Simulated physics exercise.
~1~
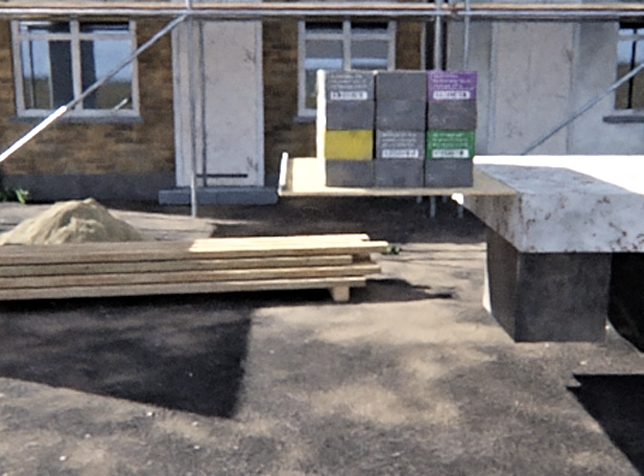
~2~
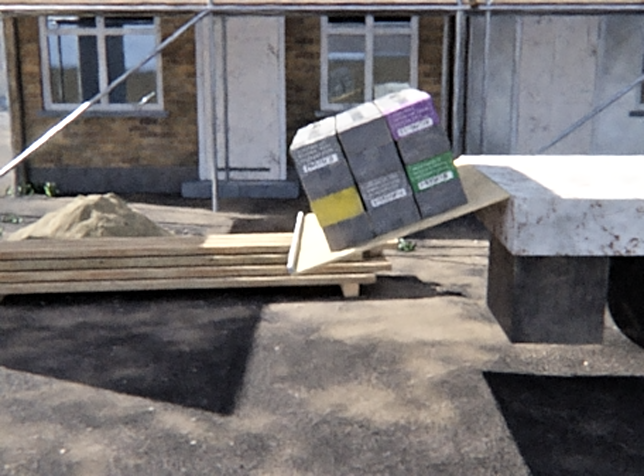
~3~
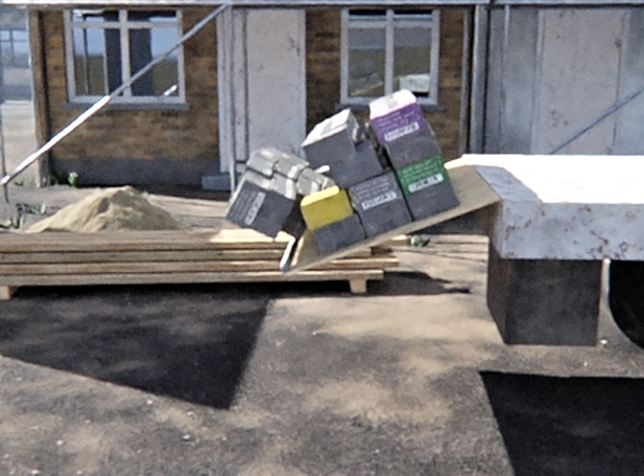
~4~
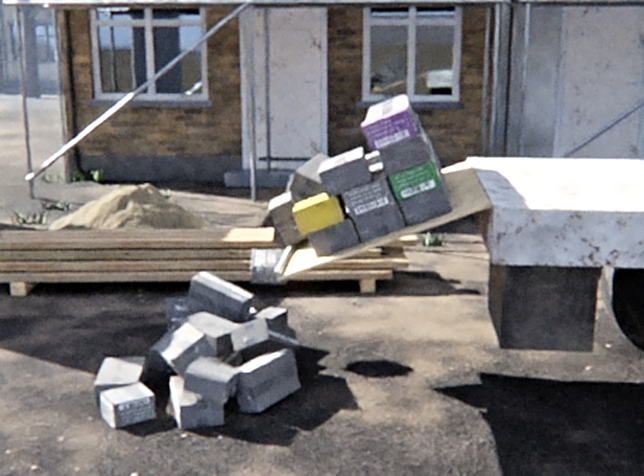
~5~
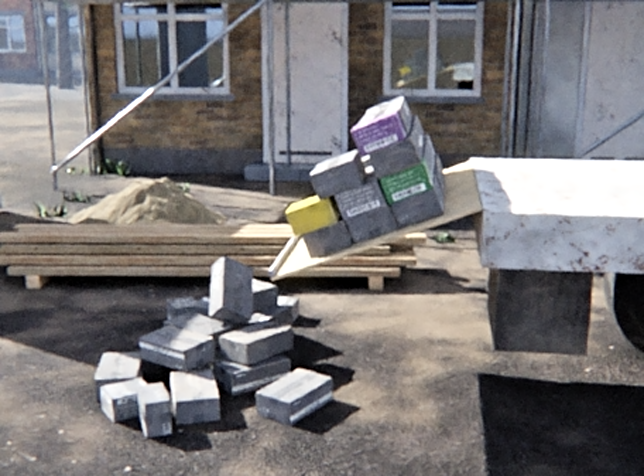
Stacked grey boxes sliding off a tilting platform behind a flatbed and heaping on the ground, purple, green and yellow-marked ones staying aboard.
